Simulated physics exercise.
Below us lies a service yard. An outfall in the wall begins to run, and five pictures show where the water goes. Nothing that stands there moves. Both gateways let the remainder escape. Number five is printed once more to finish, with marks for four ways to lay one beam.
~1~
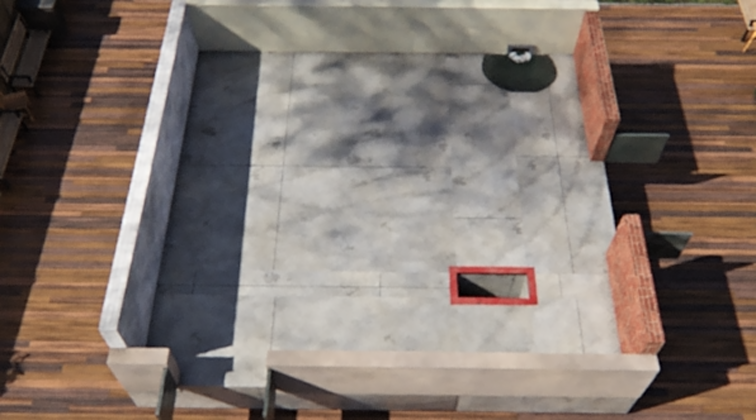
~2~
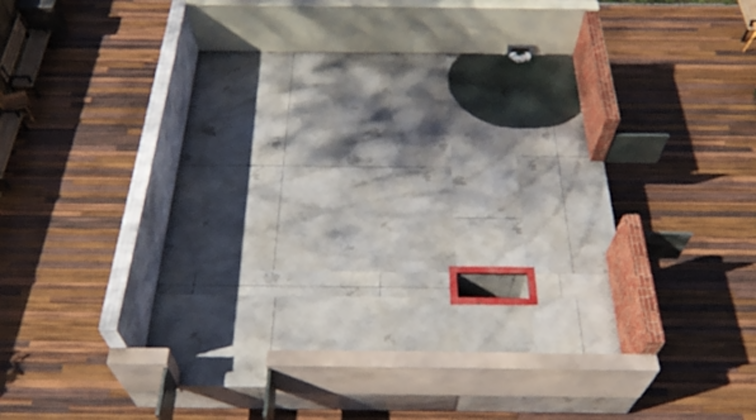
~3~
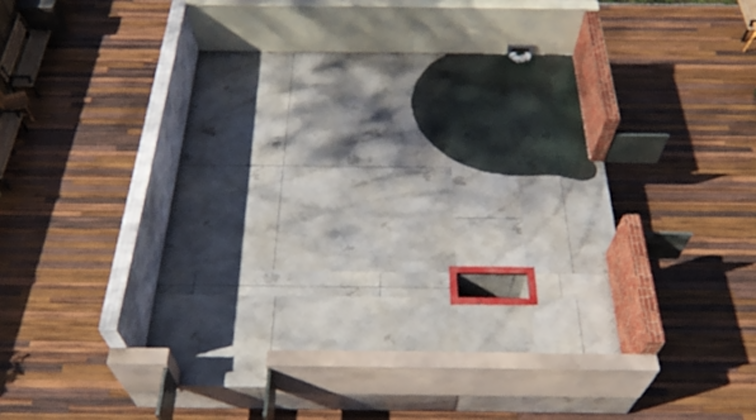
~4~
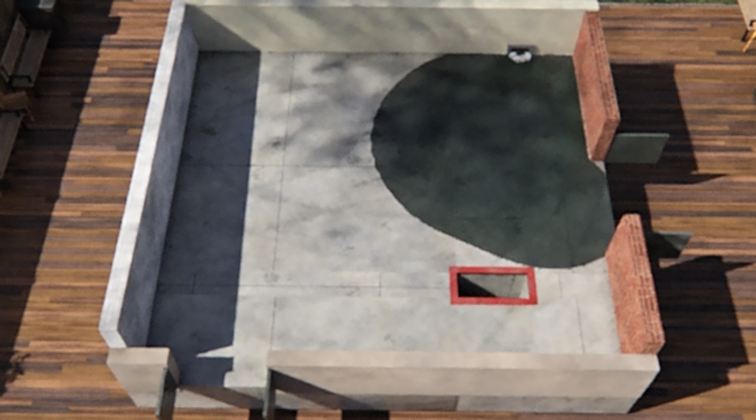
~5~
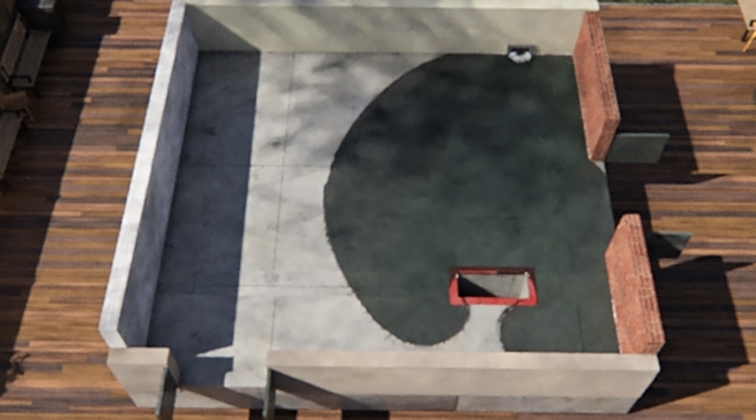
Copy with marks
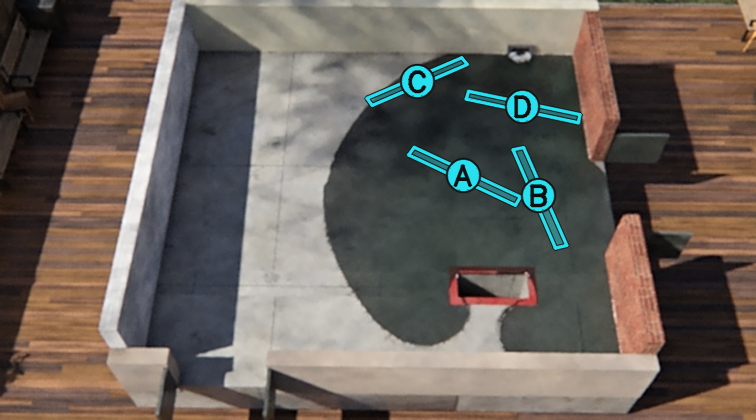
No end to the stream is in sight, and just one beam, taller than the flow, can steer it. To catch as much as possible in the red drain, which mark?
Go for C.
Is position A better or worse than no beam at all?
Worse.
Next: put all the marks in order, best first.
The order is C, B, A, D.
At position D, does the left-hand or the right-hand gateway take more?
More leaves on the left.
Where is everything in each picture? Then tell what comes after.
The first frame shows outfall at (520, 50); red drain at (493, 286); open gate at (227, 372); open gate at (598, 206); front seen at (497, 82), 2 % of the ground wet; red drain still dry.
The second frame shows front seen at (541, 125), 8 % of the ground wet; red drain still dry.
The third frame shows front seen at (571, 173), 16 % of the ground wet; red drain still dry.
The fourth frame shows front seen at (550, 263), 31 % of the ground wet; red drain still dry.
The fifth frame shows front seen at (427, 333), 47 % of the ground wet; red drain taking water.
On the marked copy, A from (411, 151) to (517, 201); B from (518, 148) to (561, 246); C from (369, 101) to (464, 61); D from (467, 95) to (579, 118).
With A, about 20 % of the stream goes into the red drain, about 78 % out by the gates.
With B, about 27 % of the stream goes into the red drain, about 71 % out by the gates.
With C, about 43 % of the stream goes into the red drain, about 55 % out by the gates.
With D, about 7 % of the stream goes into the red drain, about 84 % out by the gates.
